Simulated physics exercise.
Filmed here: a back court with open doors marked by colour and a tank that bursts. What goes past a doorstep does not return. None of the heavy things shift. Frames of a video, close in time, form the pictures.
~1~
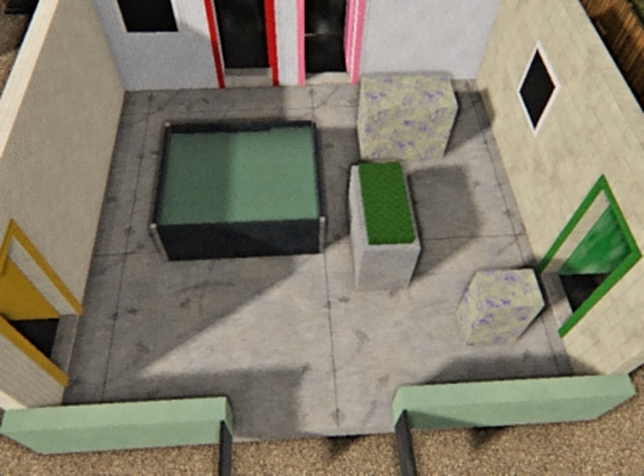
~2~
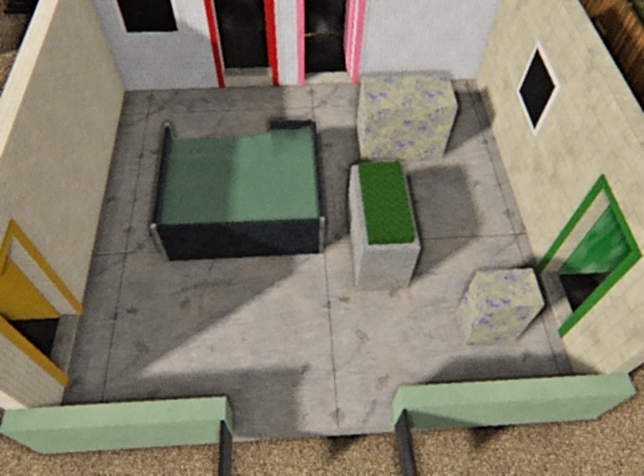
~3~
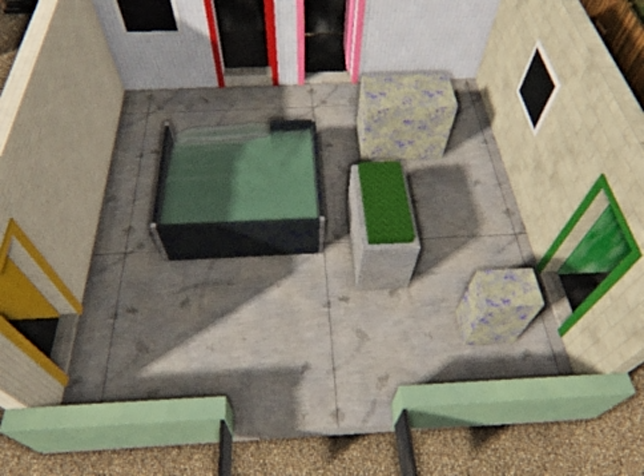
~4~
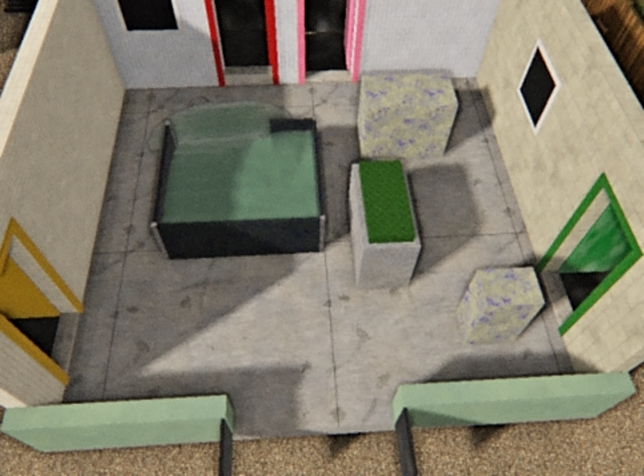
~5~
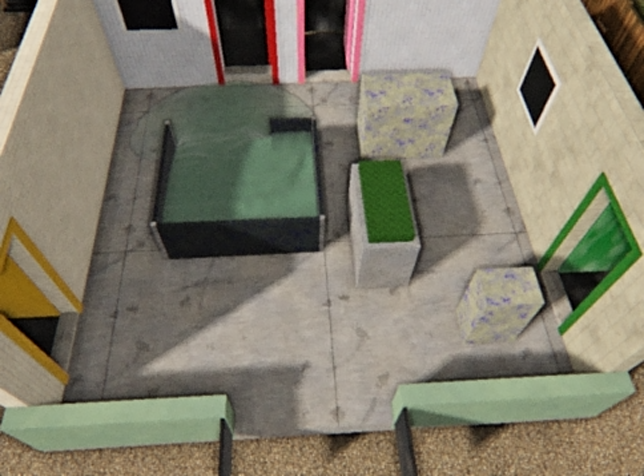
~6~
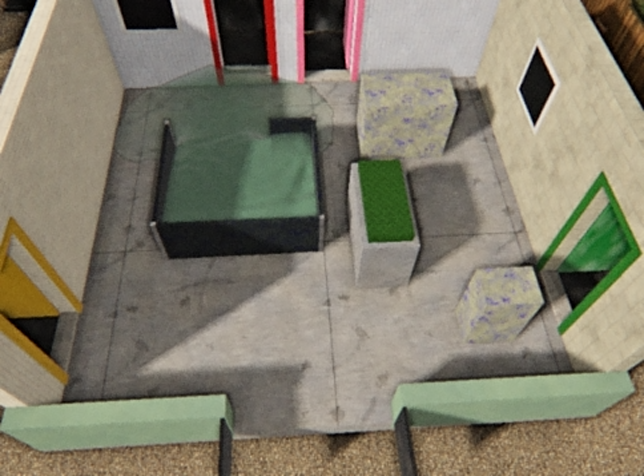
The video shows a walled courtyard with an open tank of still, greenish water beside several blocks; a gap appears in the tank's far side, and water pours out through it, spreading across the paved floor toward the back wall.
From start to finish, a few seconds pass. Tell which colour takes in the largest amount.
The largest amount goes in at red.
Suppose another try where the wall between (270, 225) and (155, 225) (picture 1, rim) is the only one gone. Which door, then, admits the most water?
It's the door marked yellow.
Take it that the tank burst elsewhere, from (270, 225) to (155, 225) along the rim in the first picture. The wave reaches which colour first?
My pick is the yellow-painted one.
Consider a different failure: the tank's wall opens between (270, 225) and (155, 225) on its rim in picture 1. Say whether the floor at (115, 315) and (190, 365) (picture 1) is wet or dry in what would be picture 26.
I'd say the first one ends up sodden and the second one sodden.
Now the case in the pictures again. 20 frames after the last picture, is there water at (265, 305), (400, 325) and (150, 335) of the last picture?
Spared, spared, swamped.
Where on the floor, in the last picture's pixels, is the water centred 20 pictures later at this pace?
Roughly (238, 159) in the last picture.
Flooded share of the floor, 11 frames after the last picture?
Roughly 30 percent, I'd say.
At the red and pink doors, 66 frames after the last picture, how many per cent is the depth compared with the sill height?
In turn 20 and 110 per cent.
A moment on, water covers 20 % of the floor; red door some in, yellow door not reached, green door not reached, pink door a trickle in.
Next, water covers 30 % of the floor; red door a lot in, yellow door not reached, green door not reached, pink door a trickle in.
Then, water covers 55 % of the floor; red door a lot in, yellow door wet at the sill, nothing in, green door not reached, pink door some in.
Later, water covers 90 % of the floor; red door a lot in, yellow door some in, green door wet at the sill, nothing in, pink door some in.
In the end, water covers 100 % of the floor; red door a lot in, yellow door a lot in, green door a trickle in, pink door some in; the red door has let in the most.
